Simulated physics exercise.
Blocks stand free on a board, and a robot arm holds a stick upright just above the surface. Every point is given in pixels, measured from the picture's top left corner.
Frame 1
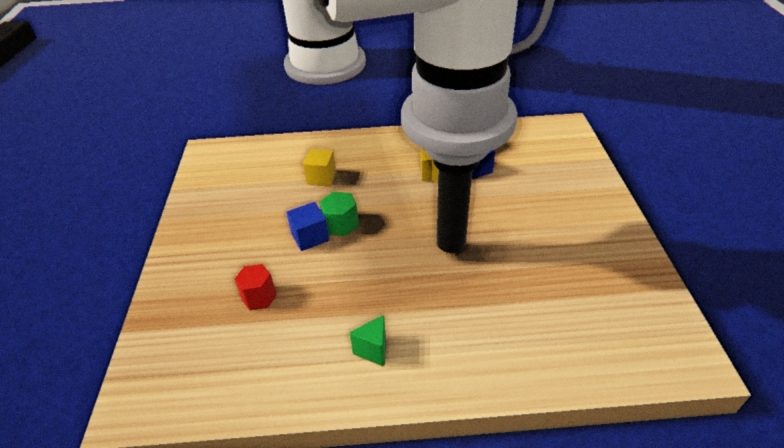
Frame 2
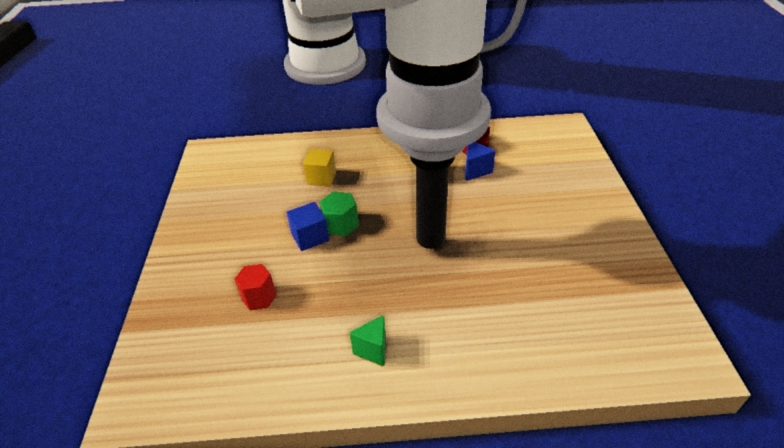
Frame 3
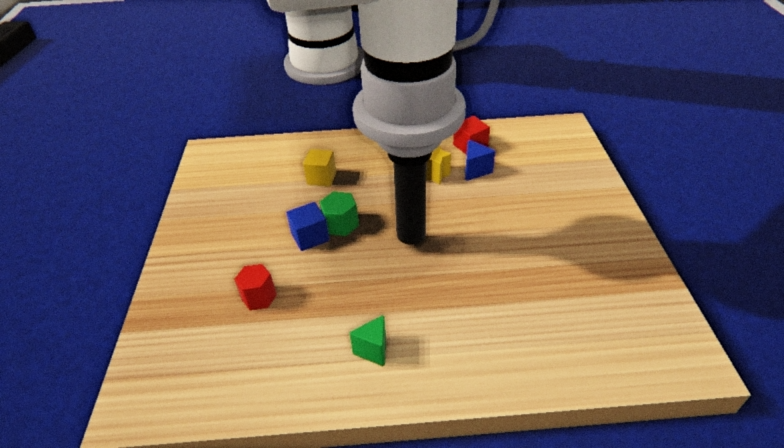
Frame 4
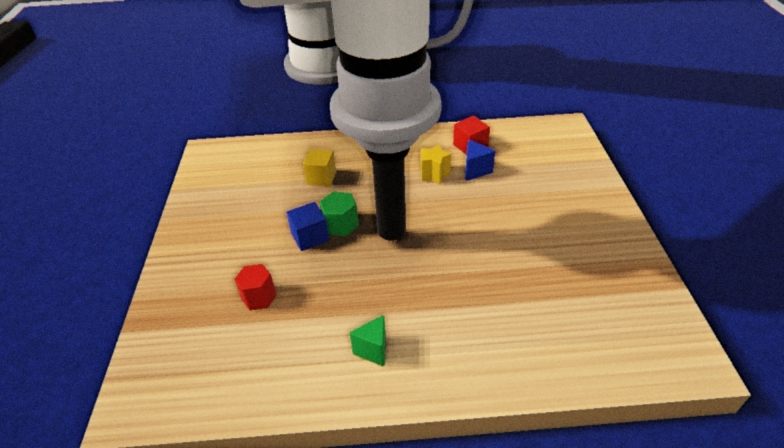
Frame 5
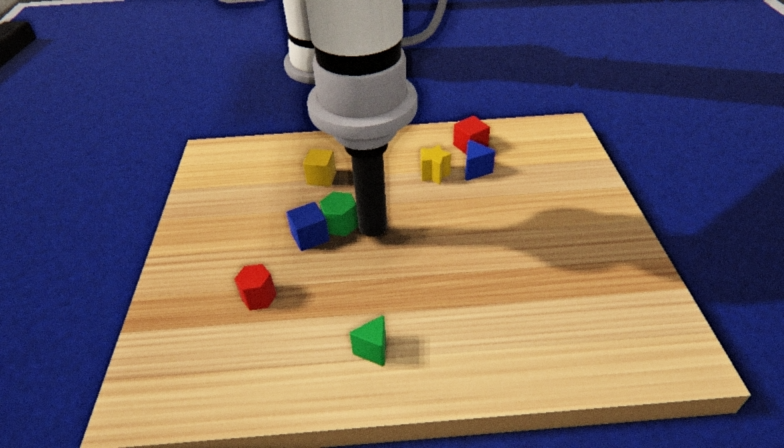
At first, a robot arm holds a black stick upright over the right-centre of a wooden board scattered with small coloured blocks. The arm glides steadily left, uncovering a yellow block behind it, until the stick is right beside the green hexagon, while the blocks all stay where they are.
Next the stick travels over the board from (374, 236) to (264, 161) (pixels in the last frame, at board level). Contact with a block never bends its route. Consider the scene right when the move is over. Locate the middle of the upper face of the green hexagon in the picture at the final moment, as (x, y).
Most likely (283, 186).
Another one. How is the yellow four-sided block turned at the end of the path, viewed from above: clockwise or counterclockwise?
With the clock.
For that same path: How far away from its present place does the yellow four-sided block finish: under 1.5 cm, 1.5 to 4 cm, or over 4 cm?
It is going to finish within 1.5 cm of where it is now.
One third of the way, stick at (331, 199); blue four-sided block at (298, 215), turned 25° anticlockwise; green hexagon at (299, 188), turned 55° anticlockwise.
Two thirds of the way, stick at (295, 174); blue four-sided block at (298, 215), turned 25° anticlockwise; yellow four-sided block at (317, 153), turned 30° clockwise; green hexagon at (283, 186), turned 85° anticlockwise.
At the end, stick at (262, 152); blue four-sided block at (298, 215), turned 25° anticlockwise; yellow four-sided block at (317, 153), turned 30° clockwise; green hexagon at (283, 186), turned 85° anticlockwise.
